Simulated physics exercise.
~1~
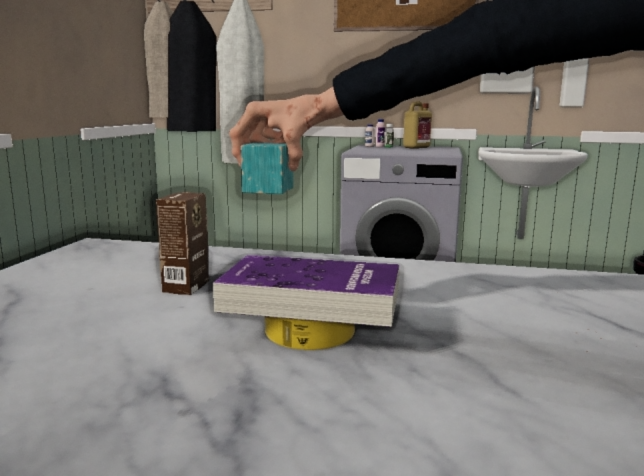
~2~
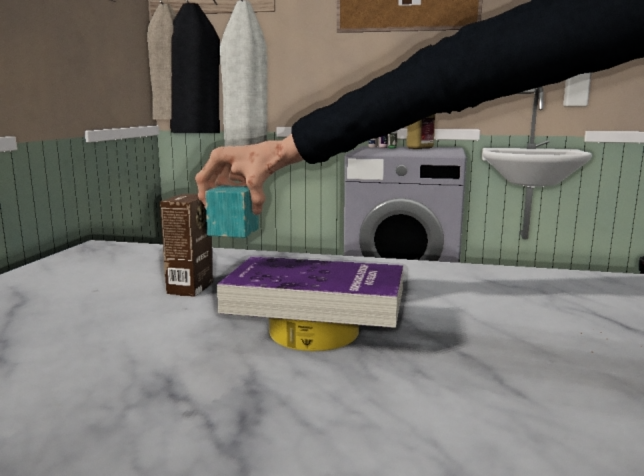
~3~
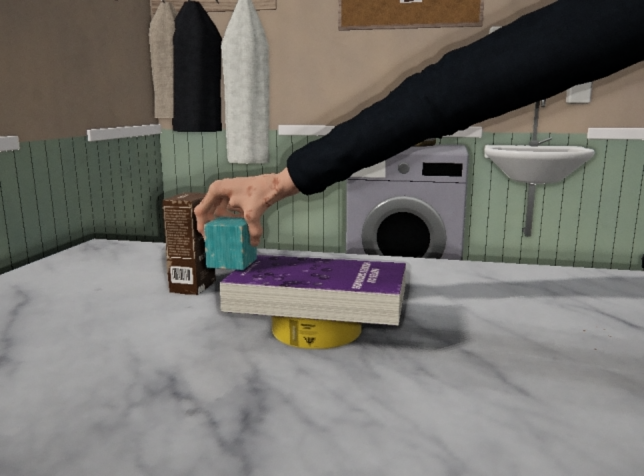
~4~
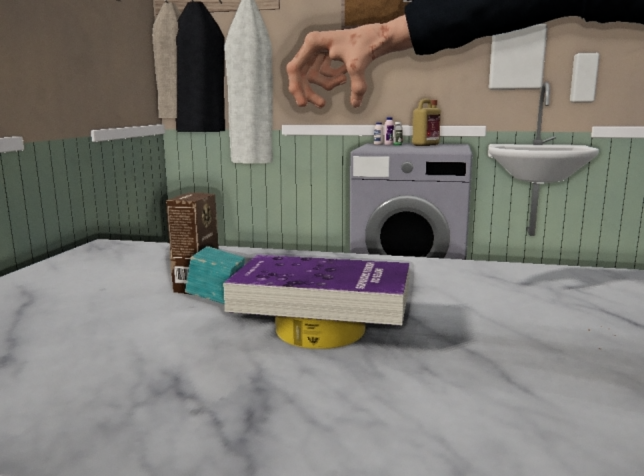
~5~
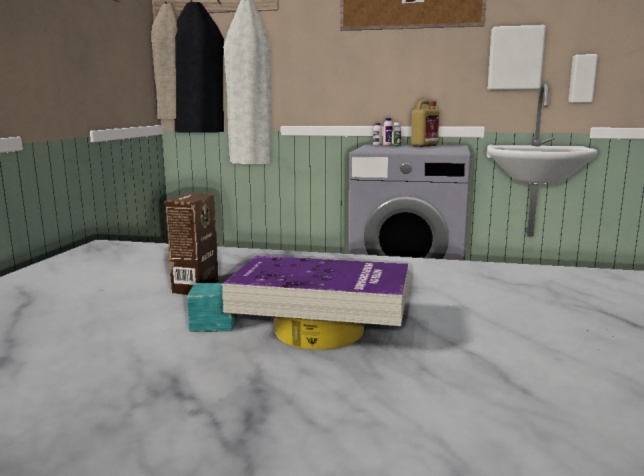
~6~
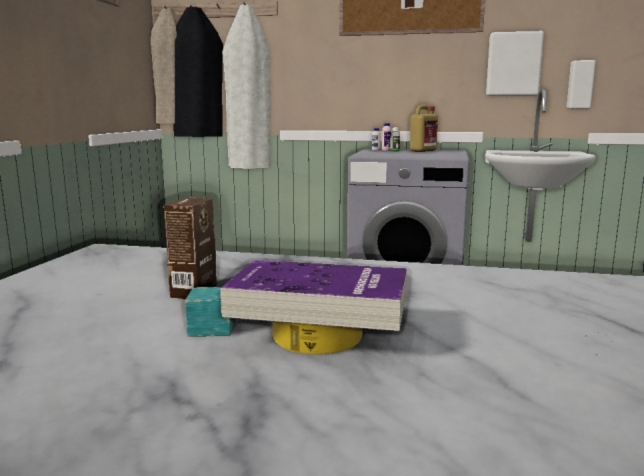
On a marble table, a hand releases a turquoise block that tumbles off a purple book.
